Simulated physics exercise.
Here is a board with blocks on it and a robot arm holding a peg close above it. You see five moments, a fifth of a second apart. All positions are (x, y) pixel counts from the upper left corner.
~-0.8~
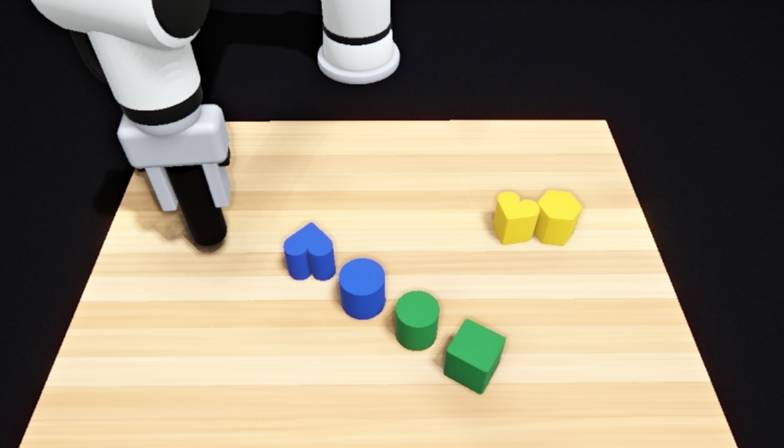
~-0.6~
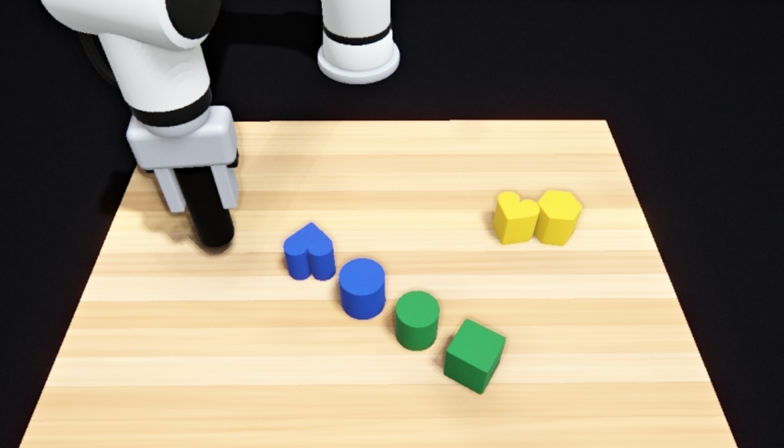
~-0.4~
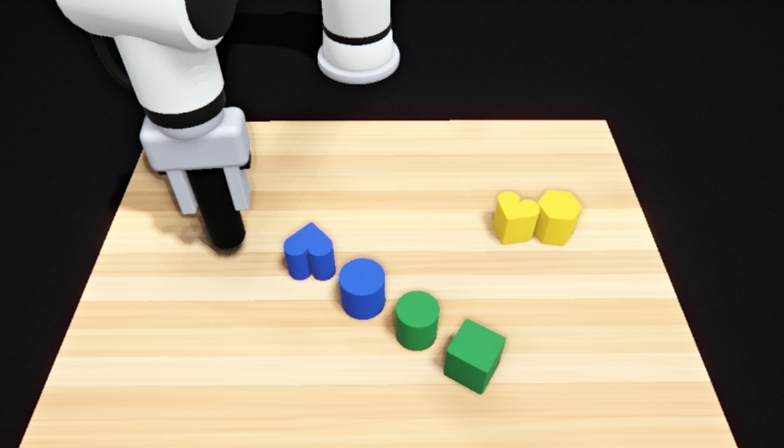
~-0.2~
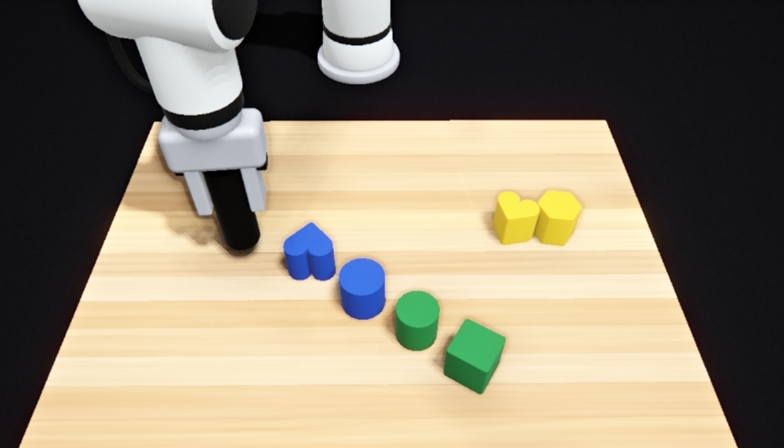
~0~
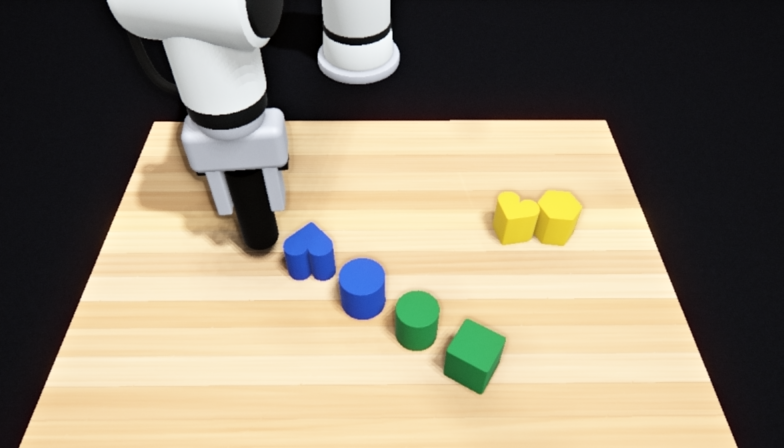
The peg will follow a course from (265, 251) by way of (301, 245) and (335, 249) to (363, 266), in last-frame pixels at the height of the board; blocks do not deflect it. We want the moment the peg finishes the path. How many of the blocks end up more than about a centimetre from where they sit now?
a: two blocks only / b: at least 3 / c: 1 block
My pick is c.
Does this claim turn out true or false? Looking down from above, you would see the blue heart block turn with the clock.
True - the claim holds.
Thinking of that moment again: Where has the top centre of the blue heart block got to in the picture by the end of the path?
The point I'd pick in the picture is (330, 259).
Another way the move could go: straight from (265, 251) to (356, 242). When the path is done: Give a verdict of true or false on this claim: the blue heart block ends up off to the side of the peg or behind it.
That claim is true.
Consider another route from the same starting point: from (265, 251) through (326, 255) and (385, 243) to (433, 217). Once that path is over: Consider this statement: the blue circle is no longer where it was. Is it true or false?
It is true.
On the path given first. One third of the way, peg at (299, 231); blue heart block at (312, 242).
Two thirds of the way, peg at (334, 236); blue heart block at (329, 251), turned 50° clockwise.
At the end, peg at (363, 253); blue heart block at (330, 259), turned 80° clockwise; blue circle at (364, 278); green circle not moved.
